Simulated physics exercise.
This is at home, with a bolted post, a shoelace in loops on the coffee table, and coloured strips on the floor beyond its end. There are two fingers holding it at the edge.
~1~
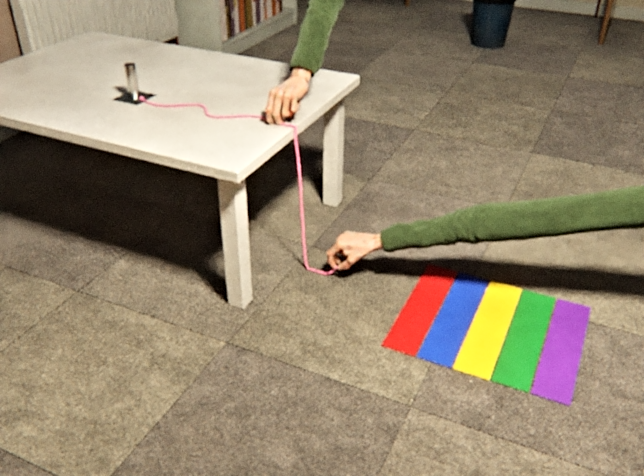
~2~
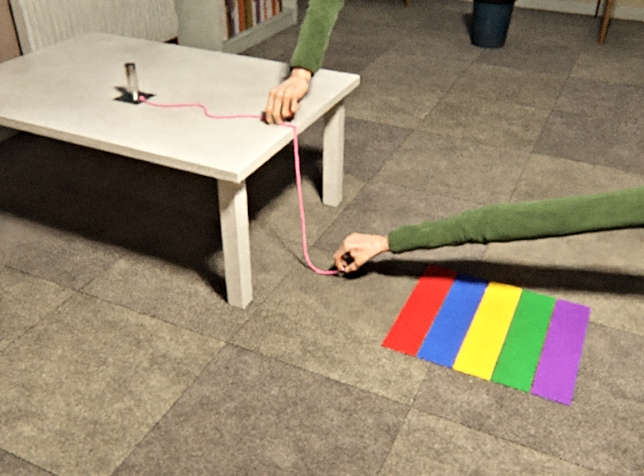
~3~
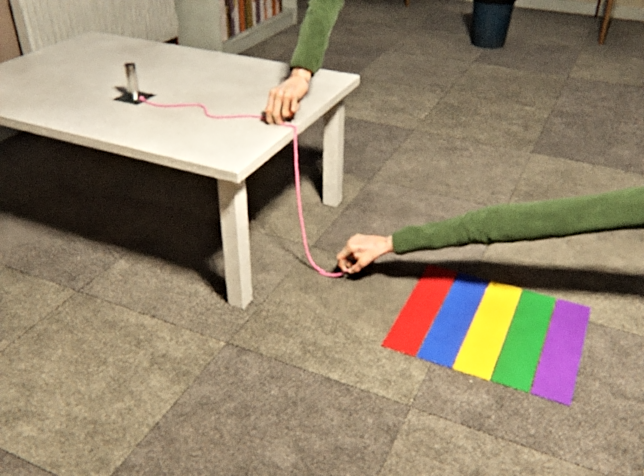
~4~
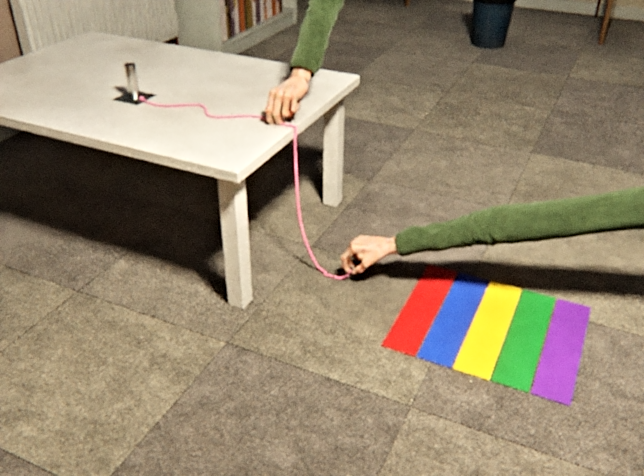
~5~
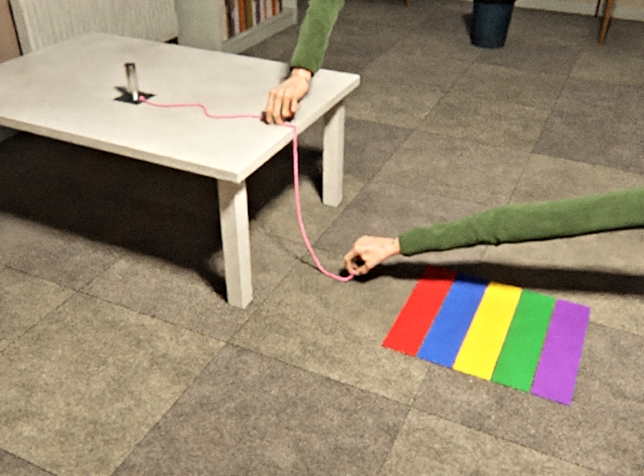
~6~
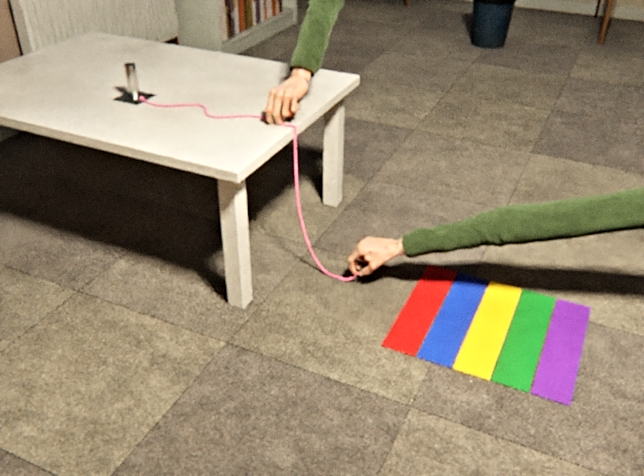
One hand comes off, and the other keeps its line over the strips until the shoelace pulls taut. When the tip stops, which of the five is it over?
The blue one.
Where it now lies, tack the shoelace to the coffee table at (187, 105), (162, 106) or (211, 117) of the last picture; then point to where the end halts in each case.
Per try (px, approx.): (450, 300); (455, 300); (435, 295).
Soon after, end near (404, 285); short of the strips.
Then, end near (437, 295); over red.
At full stretch, end near (457, 300); over blue. The blue one.
